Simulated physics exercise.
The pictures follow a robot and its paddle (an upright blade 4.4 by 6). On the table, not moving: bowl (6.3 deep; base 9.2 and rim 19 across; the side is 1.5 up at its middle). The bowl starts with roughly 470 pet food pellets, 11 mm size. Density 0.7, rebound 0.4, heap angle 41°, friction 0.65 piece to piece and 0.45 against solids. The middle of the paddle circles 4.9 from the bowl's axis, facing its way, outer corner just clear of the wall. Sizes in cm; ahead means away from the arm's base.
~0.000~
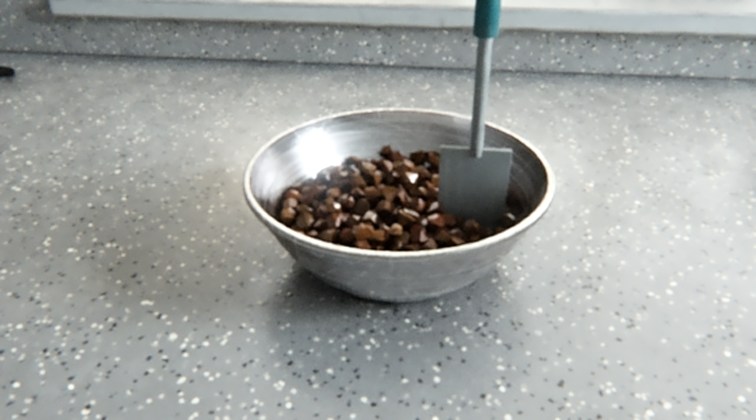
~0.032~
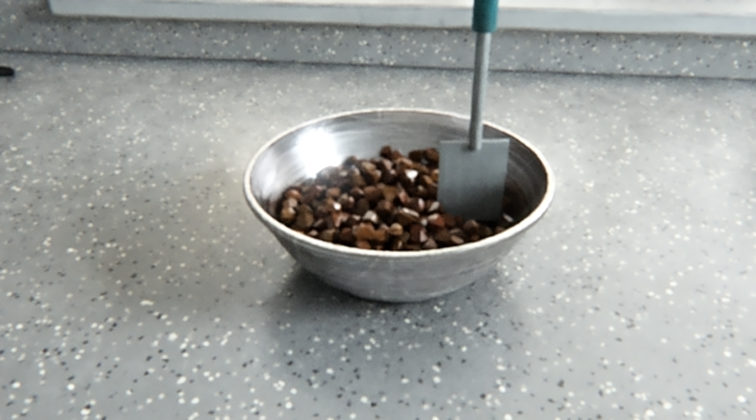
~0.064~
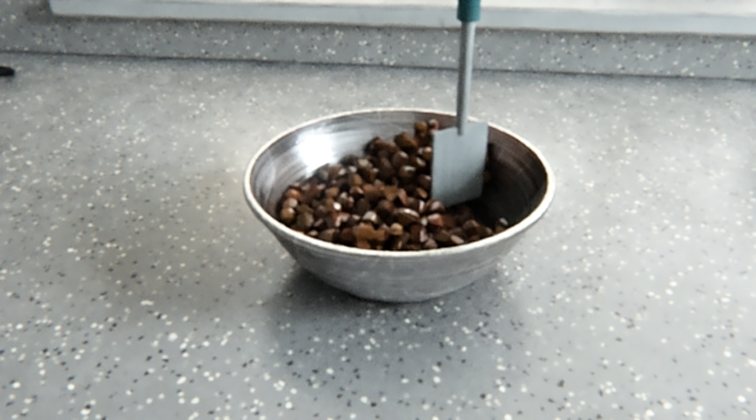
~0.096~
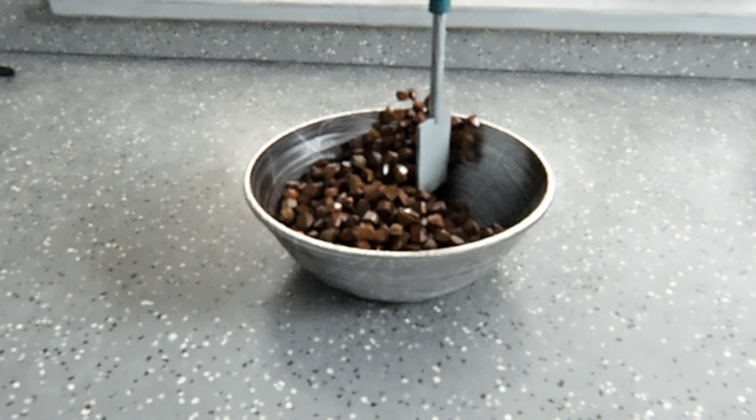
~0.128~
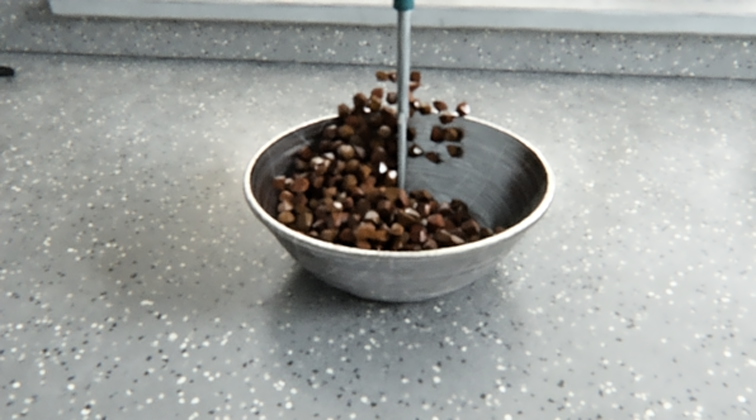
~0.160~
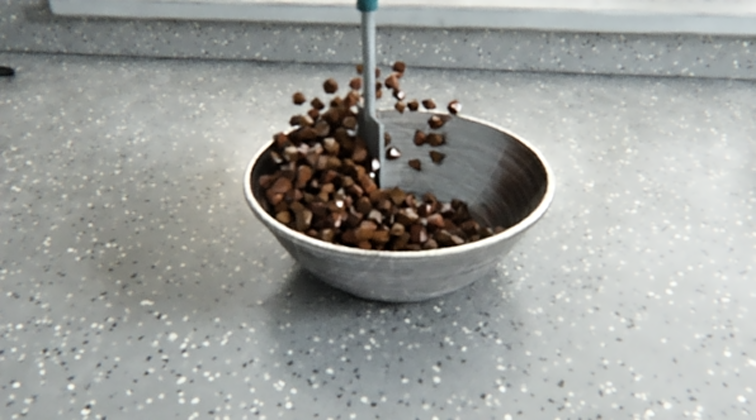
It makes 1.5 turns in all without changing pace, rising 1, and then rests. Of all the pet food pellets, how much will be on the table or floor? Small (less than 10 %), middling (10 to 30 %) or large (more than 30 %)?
A large share, more than 30 %, ends on the table or floor.
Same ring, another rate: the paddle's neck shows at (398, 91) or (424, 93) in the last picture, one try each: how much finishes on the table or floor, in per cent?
Some 30 and 30 per cent.
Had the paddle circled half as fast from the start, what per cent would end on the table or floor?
Then about 20 per cent.
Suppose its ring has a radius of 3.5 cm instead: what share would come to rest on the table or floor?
In that case some 20 per cent.
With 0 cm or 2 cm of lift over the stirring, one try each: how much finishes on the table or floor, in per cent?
About 50 and 40 per cent.
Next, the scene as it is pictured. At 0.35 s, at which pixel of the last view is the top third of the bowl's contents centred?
Near (453, 224).
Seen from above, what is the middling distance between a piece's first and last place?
Roughly 12 cm.
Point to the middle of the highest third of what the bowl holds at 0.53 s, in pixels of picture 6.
At about (393, 139).
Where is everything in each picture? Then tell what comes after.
In the first frame, the paddle neck at (478, 126), 0° round; upper third of the load around (390, 207), from x 290 to 505, top at y 150; 470 in the bowl.
In the second frame, the paddle neck at (476, 119), 11° round; upper third of the load around (392, 203), from x 290 to 505, top at y 150.
In the third frame, the paddle neck at (462, 105), 38° round; upper third of the load around (394, 187), from x 290 to 500, top at y 125.
In the fourth frame, the paddle neck at (436, 95), 66° round; upper third of the load around (390, 173), from x 285 to 500, top at y 95.
In the fifth frame, the paddle neck at (403, 91), 93° round; upper third of the load around (368, 163), from x 280 to 500, top at y 75; 467 in the bowl, 3 in flight or on the tool.
In the sixth frame, the paddle neck at (369, 92), 121° round; upper third of the load around (336, 161), from x 265 to 500, top at y 70; 459 in the bowl, 11 in flight or on the tool.
After 0.35 s, 282° round, highest piece 10 above the table; 369 in the bowl, 46 on the table or floor, 55 in flight or on the tool.
After 0.53 s, 82° round, highest piece 9 above the table; 299 in the bowl, 142 on the table or floor, 29 in flight or on the tool.
After 0.82 s, 180° round, highest piece 6 above the table; 260 in the bowl, 209 on the table or floor, 1 in flight or on the tool.
After 1.52 s, 180° round, highest piece 6 above the table; 260 in the bowl, 210 on the table or floor.
In the end, 260 in the bowl, 210 on the table or floor. That is 45 % on the table or floor.
